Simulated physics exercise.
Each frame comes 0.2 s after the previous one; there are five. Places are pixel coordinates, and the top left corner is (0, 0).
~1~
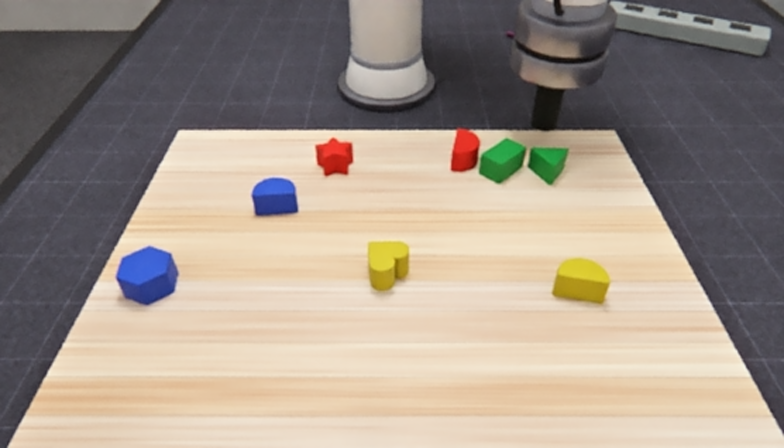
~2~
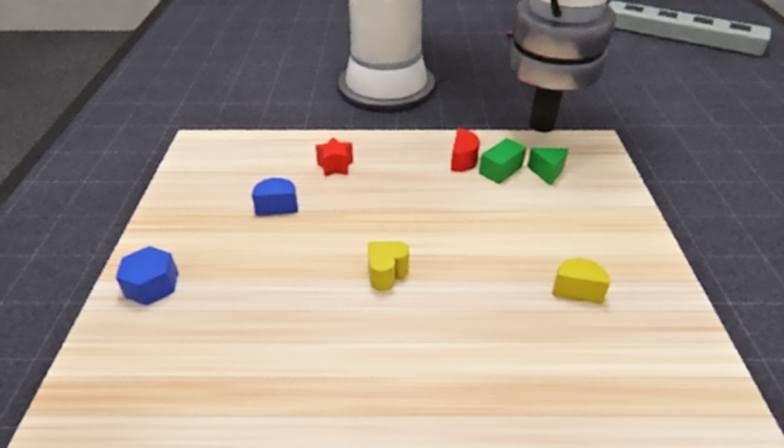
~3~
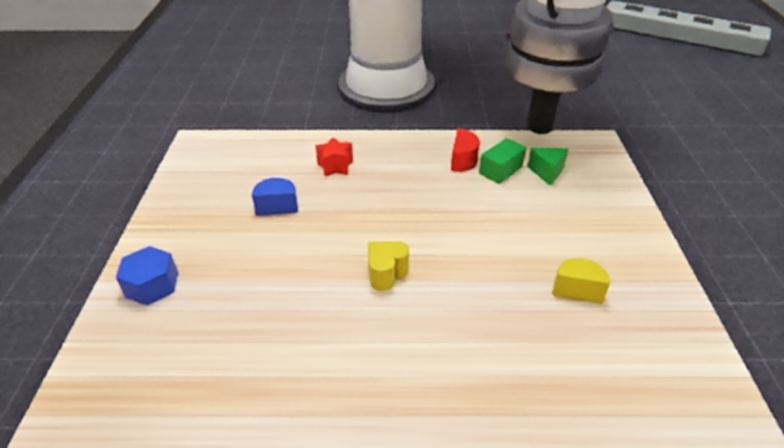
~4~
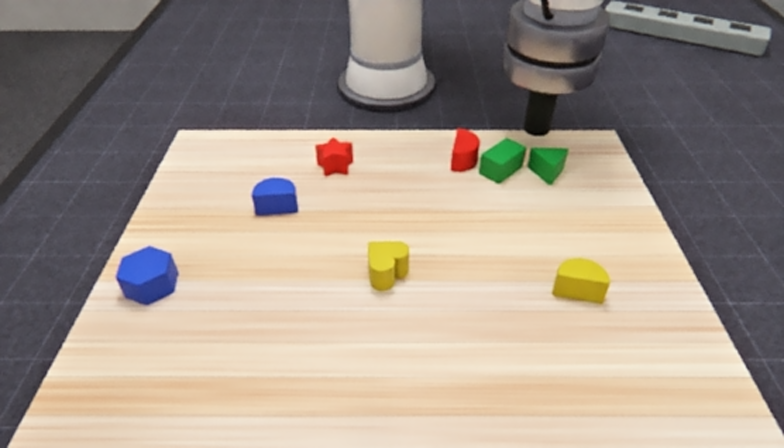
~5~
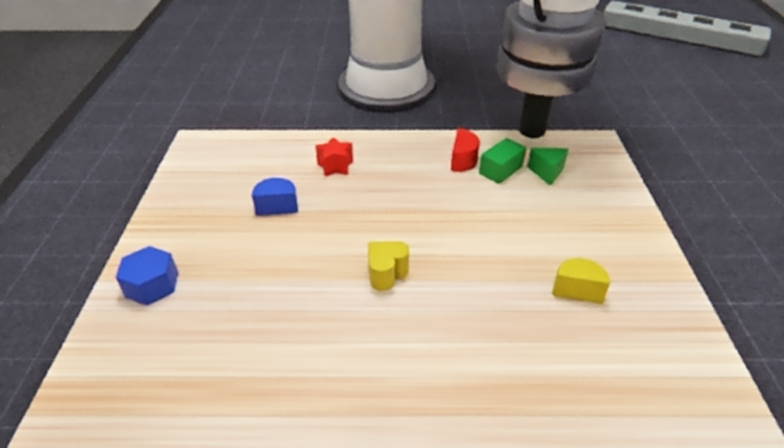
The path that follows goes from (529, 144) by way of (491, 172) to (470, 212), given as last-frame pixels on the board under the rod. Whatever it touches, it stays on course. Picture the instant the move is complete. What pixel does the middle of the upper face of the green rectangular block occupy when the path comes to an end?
In the picture, that point is around (479, 219).
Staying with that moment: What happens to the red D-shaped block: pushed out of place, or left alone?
That block is not shifted.
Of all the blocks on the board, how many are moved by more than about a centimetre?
Answer: 1.
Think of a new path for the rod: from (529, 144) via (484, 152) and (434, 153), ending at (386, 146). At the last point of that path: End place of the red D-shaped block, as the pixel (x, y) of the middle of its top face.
I predict (433, 149).
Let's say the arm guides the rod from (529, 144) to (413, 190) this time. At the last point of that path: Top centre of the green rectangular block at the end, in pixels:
Final place: (488, 170).
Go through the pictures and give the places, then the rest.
In the first frame, rod's lower end (543, 125); red D-shaped block (466, 141); green rectangular block (504, 150).
In the second frame, rod (542, 126); blocks still.
In the third frame, rod (540, 128); blocks still.
In the fourth frame, rod (536, 130); blocks still.
In the fifth frame, rod (532, 132); red D-shaped block (466, 141); green rectangular block (504, 150).
What follows on the original path. One third of the way, rod (503, 149); green rectangular block (495, 161), turned 15° anticlockwise.
Two thirds of the way, rod (485, 172); green rectangular block (484, 187), turned 35° anticlockwise.
At the end, rod (471, 199); red D-shaped block still; green rectangular block (479, 219), turned 55° anticlockwise.
